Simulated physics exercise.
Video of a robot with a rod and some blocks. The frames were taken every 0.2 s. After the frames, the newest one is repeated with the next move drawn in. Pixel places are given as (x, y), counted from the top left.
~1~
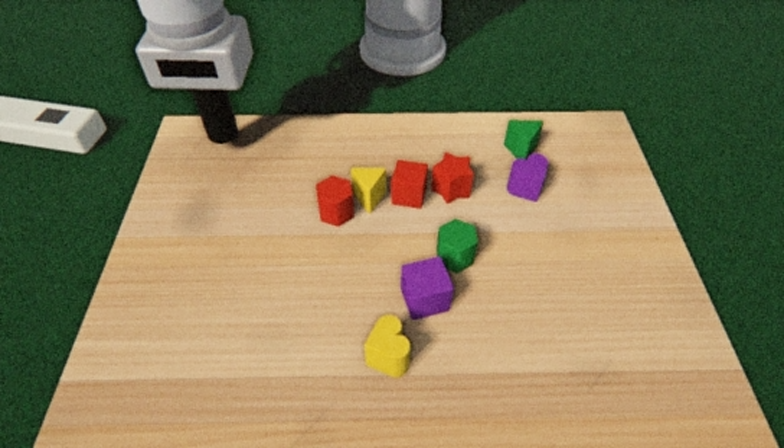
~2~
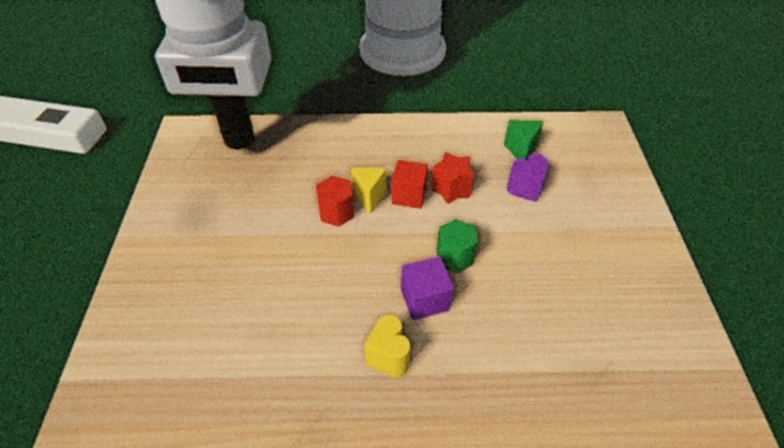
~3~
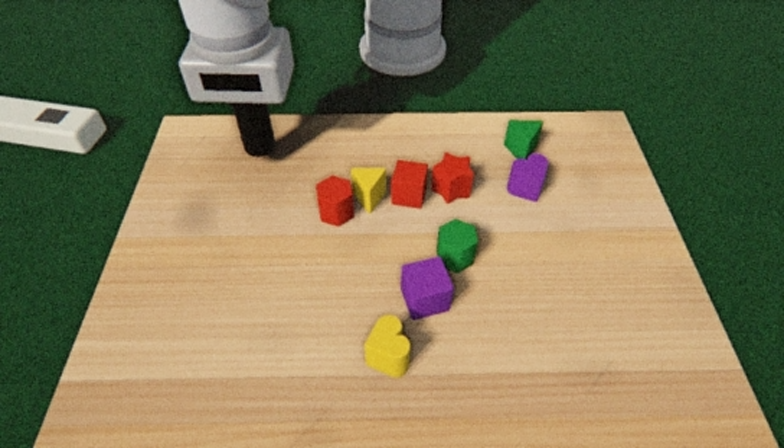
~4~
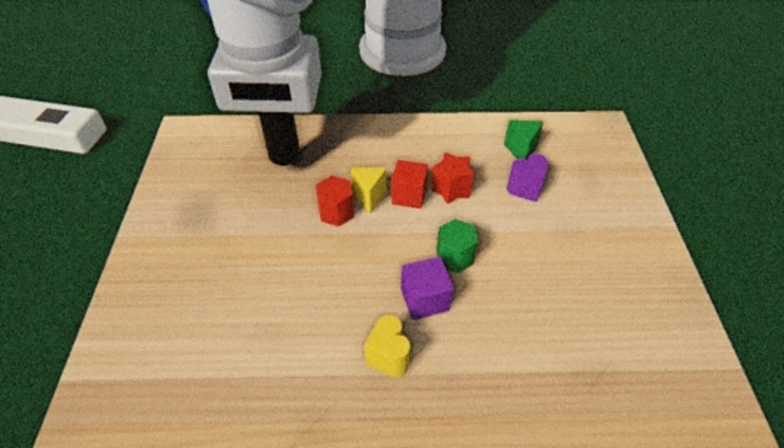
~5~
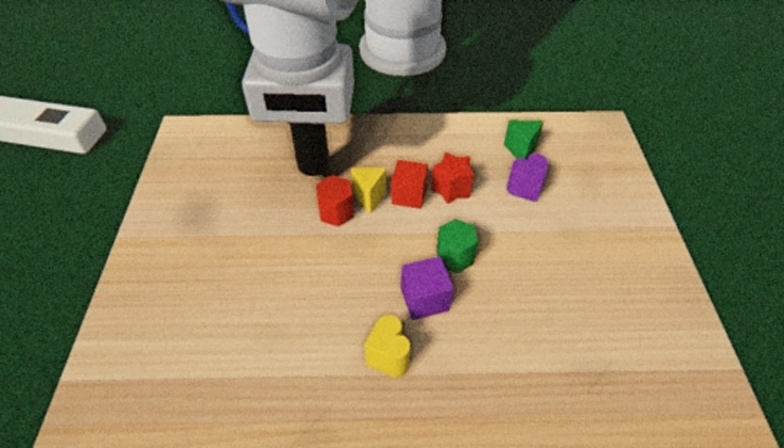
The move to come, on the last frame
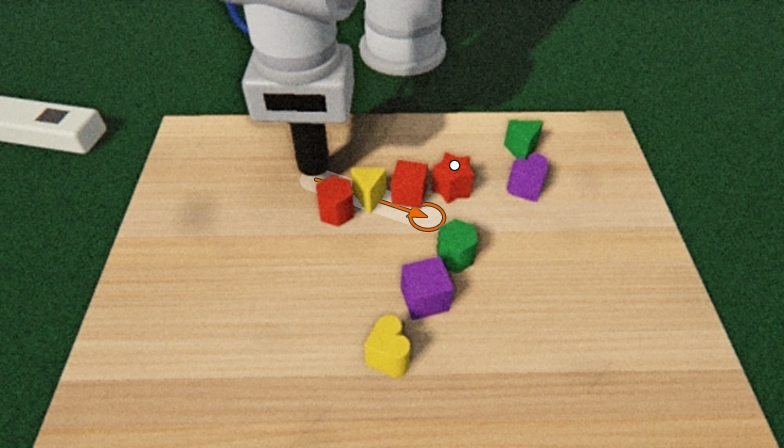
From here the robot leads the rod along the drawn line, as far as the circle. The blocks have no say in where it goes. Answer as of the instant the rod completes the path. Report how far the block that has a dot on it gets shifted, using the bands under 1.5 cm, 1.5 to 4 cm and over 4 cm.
Medium: 1.5 to 4 cm.
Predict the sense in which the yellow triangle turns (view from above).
It goes clockwise.
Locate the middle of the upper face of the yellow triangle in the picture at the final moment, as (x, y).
At roughly (439, 216).
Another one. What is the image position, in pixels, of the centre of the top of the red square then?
For the centre of its top, I'd go with (464, 180).
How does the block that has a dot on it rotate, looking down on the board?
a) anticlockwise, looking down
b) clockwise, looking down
That would be a.
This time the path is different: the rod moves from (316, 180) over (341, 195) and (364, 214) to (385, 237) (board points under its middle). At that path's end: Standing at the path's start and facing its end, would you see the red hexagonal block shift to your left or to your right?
Out to the right.
Drawn move, in a line from (316, 180) to (427, 217); the dot is on the red star.
The first path, step by step. One third of the way, rod (351, 178); red hexagonal block (339, 193), turned 25° clockwise; yellow triangle (382, 180); red square (416, 173).
Two thirds of the way, rod (389, 191); red hexagonal block (344, 195), turned 50° clockwise; yellow triangle (410, 196), turned 60° clockwise; red square (426, 177), turned 40° anticlockwise.
At the end, rod (428, 203); red hexagonal block (344, 195), turned 50° clockwise; yellow triangle (439, 216), turned 130° clockwise; red square (464, 180), turned 75° anticlockwise; red star (478, 160), turned 25° anticlockwise.
